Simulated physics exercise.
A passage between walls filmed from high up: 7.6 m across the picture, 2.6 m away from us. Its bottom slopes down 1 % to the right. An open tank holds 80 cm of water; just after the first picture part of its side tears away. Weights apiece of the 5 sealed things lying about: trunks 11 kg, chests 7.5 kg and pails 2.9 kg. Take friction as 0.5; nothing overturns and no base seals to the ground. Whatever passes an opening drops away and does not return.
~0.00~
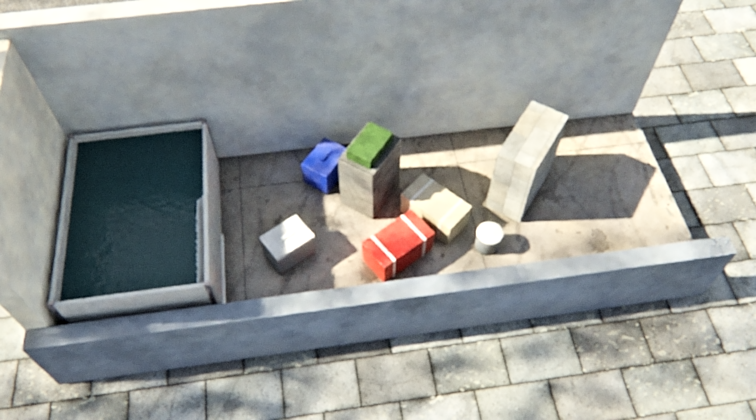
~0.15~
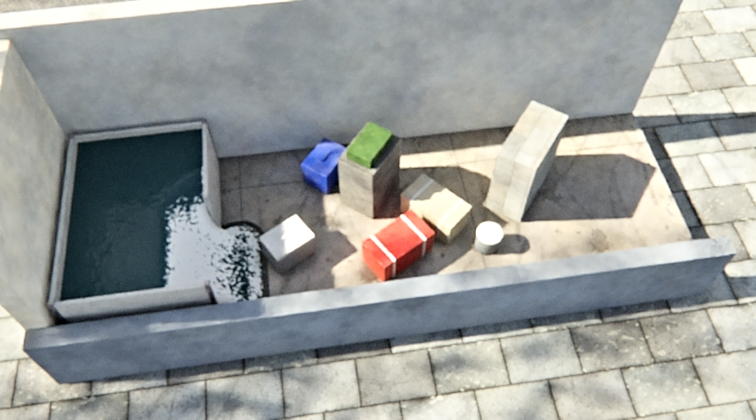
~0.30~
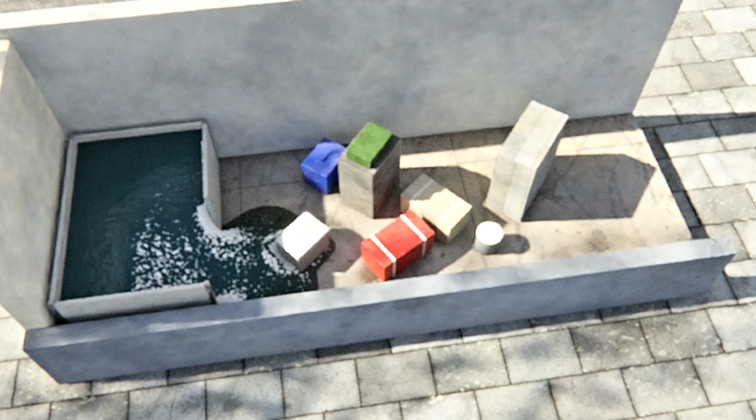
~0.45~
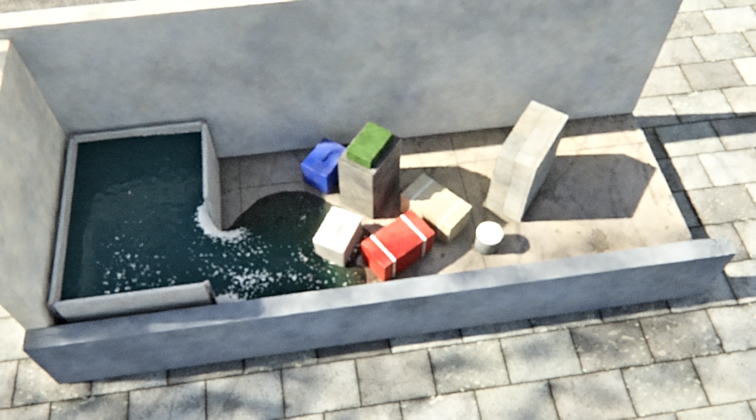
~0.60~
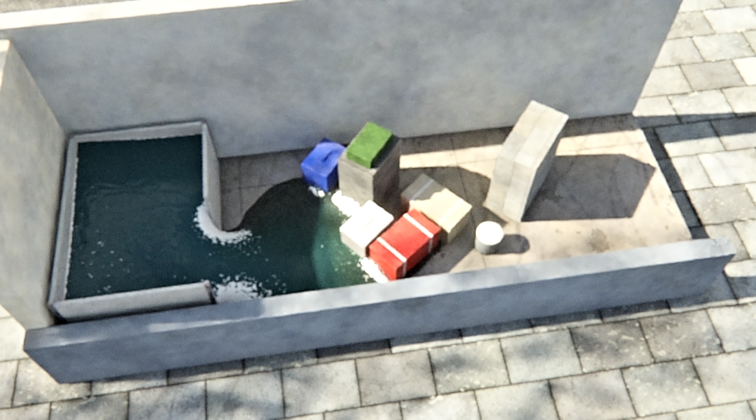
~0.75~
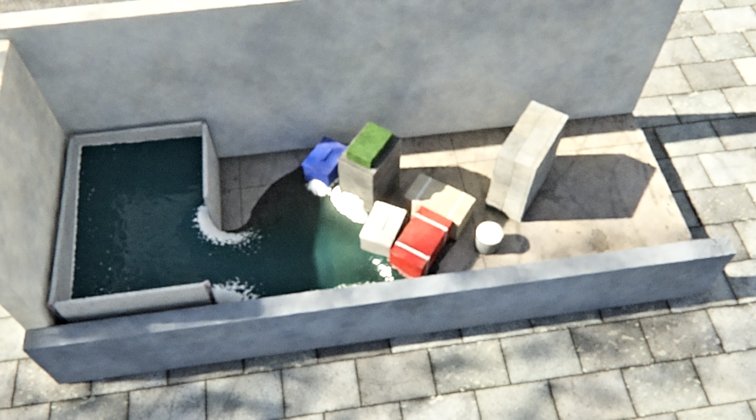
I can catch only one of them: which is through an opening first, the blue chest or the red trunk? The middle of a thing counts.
The red one.
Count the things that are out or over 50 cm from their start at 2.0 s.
4 of them.
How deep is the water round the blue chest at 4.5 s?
Roughly 7 cm.
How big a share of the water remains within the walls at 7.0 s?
About 50 per cent.
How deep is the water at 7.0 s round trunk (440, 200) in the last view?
About 9 cm.
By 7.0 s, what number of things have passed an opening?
By then 3.
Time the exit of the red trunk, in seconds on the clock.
At about 2.5 s.
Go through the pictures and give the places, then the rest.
The first picture shows the blue chest at (325, 157), on the bottom; the red trunk at (398, 238) rests on the ground; water covers 3.6 m2; 0 of 5 have shifted.
The second picture shows the blue chest at (325, 157) rests on the ground; the red trunk at (398, 238), on the bottom; 4.4 m2 under water; 0 of 5 have shifted.
The third picture shows the blue chest at (325, 157), on the bottom; the red trunk at (398, 238), on the bottom; water covers 5.2 m2; 1 of 5 have shifted.
The fourth picture shows the blue chest at (325, 157), on the bottom; the red trunk at (398, 238) rests on the ground; 6.3 m2 under water; 1 of 5 have shifted.
The fifth picture shows the blue chest at (325, 157) rests on the ground; the red trunk at (405, 238) rests on the ground, 8 cm from its start; water covers 7.1 m2; 2 of 5 have shifted.
The sixth picture shows the blue chest at (326, 156), on the bottom; the red trunk at (421, 236), on the bottom, 29 cm from its start; 7.8 m2 under water; 3 of 5 have shifted.
After 2.0 s the blue chest is near (344, 140), 0.4 m from its start, afloat; the red trunk is near (649, 229), 3.1 m from its start, afloat; 1 of 5 are out; 3 afloat.
After 4.5 s the blue chest is near (347, 139), 0.4 m from its start, afloat; the red trunk has gone out (at 2.3 s); 3 of 5 are out; 2 afloat.
After 7.0 s the blue chest is near (294, 152), 0.4 m from its start, afloat; the red trunk has gone out (at 2.3 s); 3 of 5 are out; 2 afloat.
After 10.0 s the blue chest is near (271, 232), 1.3 m from its start, afloat; the red trunk has gone out (at 2.3 s); 3 of 5 are out; 2 afloat.
